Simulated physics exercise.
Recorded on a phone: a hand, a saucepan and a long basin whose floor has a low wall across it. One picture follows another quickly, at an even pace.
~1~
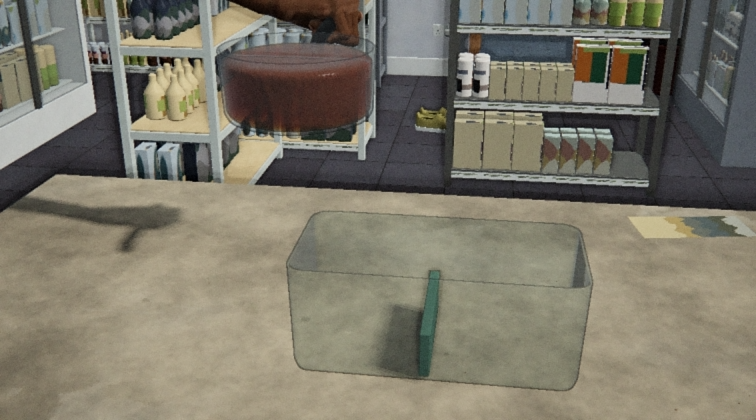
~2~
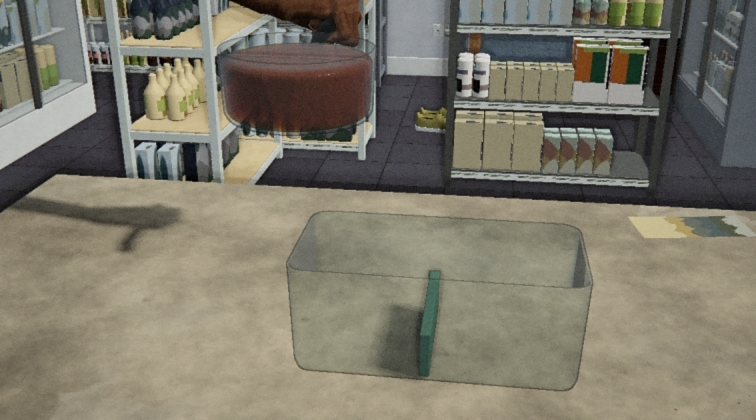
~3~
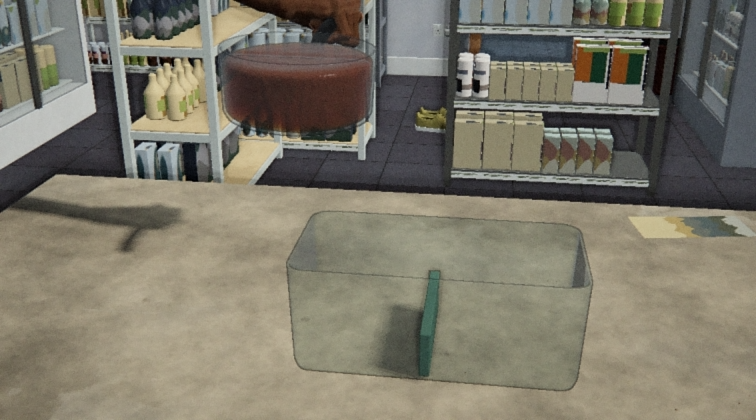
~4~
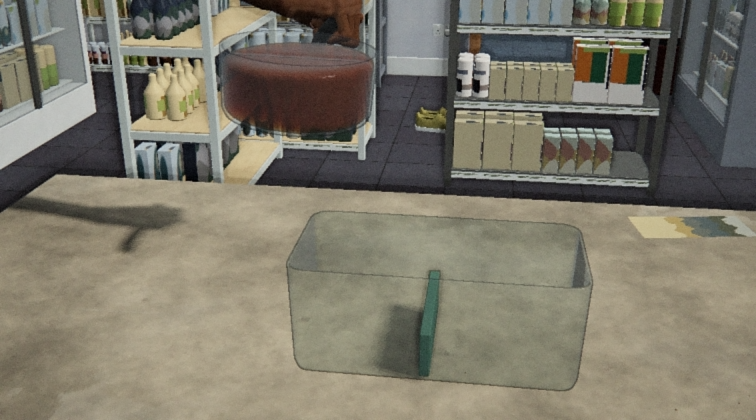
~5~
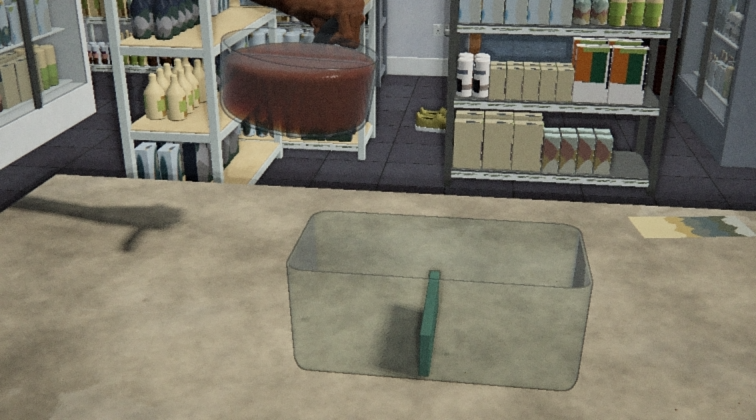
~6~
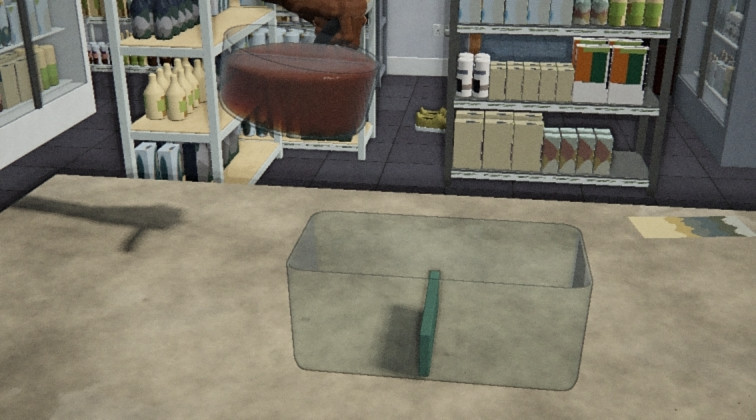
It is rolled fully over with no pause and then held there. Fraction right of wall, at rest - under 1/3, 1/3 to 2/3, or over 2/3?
1/3 to 2/3.
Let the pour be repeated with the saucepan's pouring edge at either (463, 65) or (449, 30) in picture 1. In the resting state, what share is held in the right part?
Roughly 90 per cent, then roughly 90 per cent.
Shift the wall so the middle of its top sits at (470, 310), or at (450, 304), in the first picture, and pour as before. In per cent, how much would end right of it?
Result: 20 % first, 40 % second.
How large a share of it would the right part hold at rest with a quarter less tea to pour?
The share comes to some 45 parts in a hundred.
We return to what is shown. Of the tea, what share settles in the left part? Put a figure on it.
About 40 per cent.
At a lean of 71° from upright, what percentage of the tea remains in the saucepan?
Remaining share, estimated: 45 %.
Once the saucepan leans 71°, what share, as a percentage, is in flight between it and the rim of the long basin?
Somewhere around 40 per cent of it.
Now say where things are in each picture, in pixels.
In the first frame, it leans 0°; its right rim is at (374, 51); the tea meets the walls at (226, 55) and (372, 59); the long basin's rim runs from (301, 239) to (586, 256); the wall's top is at (430, 302).
In the second frame, it leans 1°; its right rim is at (374, 52); the tea meets the walls at (226, 54) and (372, 59).
In the third frame, it leans 2°; its right rim is at (375, 54); the tea meets the walls at (227, 54) and (373, 61).
In the fourth frame, it leans 5°; its right rim is at (376, 58); the tea meets the walls at (229, 53) and (374, 62).
In the fifth frame, it leans 8°; its right rim is at (377, 62); the tea meets the walls at (229, 53) and (374, 63).
In the sixth frame, it leans 12°; its right rim is at (379, 69); the tea meets the walls at (230, 54) and (378, 63).
A moment on, the tilt is 71° and 46 per cent is still to pour, 3 is left of the wall and 9 right of it.
Next, the tilt is 103° and 7 per cent is still to pour, 24 is left of the wall and 60 right of it.
Then the tilt is 106° and 0 per cent is still to pour, 38 is left of the wall and 60 right of it.
Later the tilt is 106° and 0 per cent is still to pour, 39 is left of the wall and 60 right of it.
Finally, 39 per cent lies left of the wall, 60 right of it and 1 outside.
